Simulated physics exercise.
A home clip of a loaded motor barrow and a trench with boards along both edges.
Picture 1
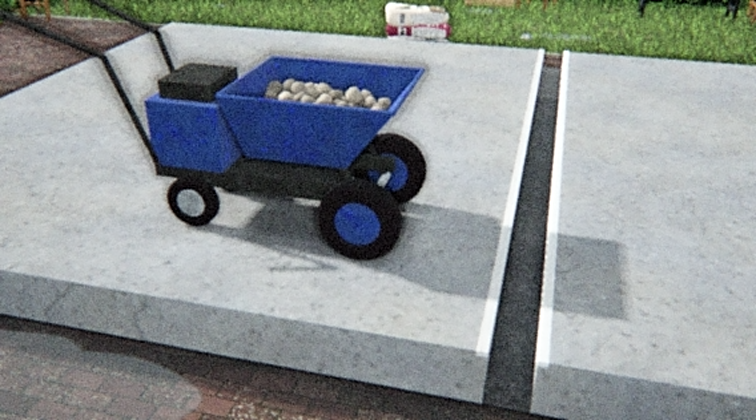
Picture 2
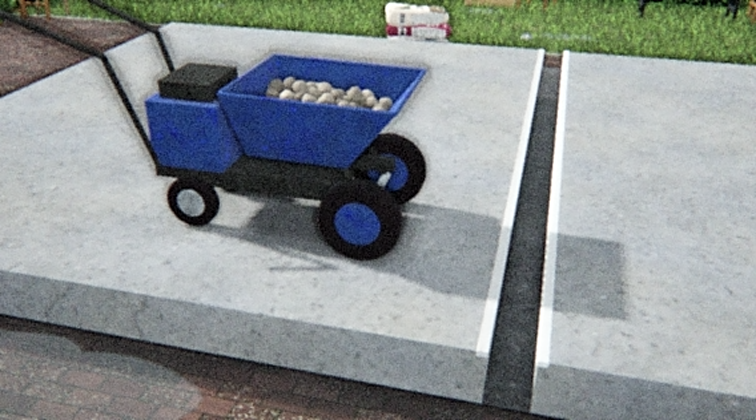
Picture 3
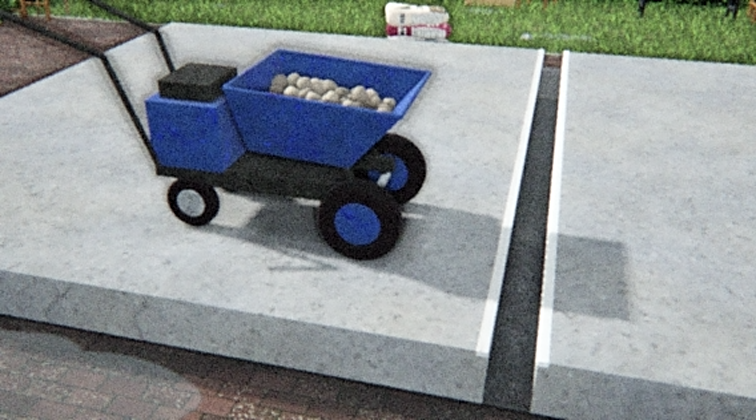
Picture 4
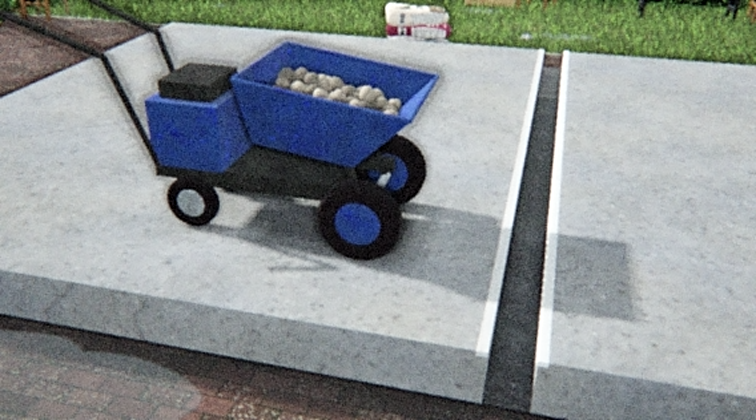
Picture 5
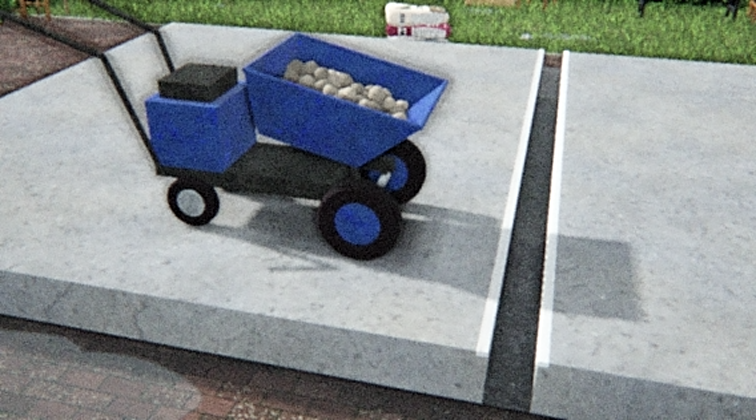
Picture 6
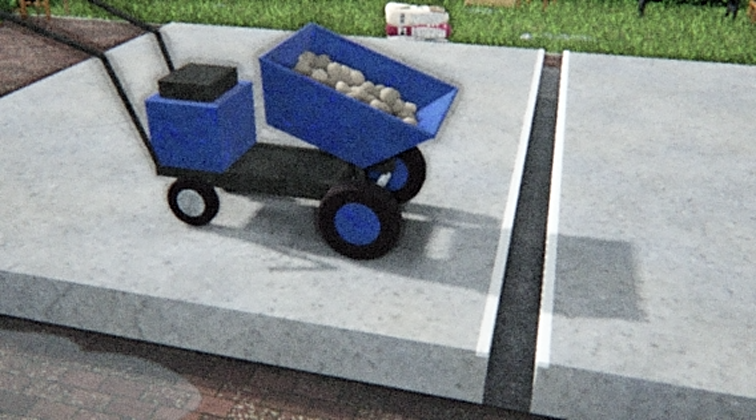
The blue skip of a barrow loaded with pebbles gradually tilts toward the right.
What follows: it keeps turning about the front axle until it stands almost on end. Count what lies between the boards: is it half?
It catches the larger part.
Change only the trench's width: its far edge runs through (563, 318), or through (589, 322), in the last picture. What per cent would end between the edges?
The first gives 90 %, the second 100 %.
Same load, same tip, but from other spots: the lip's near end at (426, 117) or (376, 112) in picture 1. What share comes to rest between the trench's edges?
First some 50, then 60 per cent.
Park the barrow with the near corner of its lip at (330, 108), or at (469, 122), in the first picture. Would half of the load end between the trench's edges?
The first try: Not half. The second: Not half.
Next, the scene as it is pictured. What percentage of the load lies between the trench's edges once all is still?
Near 70 %.
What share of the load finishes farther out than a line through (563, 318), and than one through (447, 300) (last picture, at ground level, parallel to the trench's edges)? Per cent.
The first gives 10 %, the second 100 %.
Soon, skip tipped steeply; all in the skip.
A while on, skip tipped steeply; most in the skip; a stray few short of the trench; a small part in or heaped over the trench; a stray few falling.
Towards the end, skip tipped right over; a small part in the skip; a small part short of the trench; about two thirds in or heaped over the trench; a small part beyond it.
Finally, skip tipped right over; a small part short of the trench; about two thirds in or heaped over the trench; about a quarter beyond it.
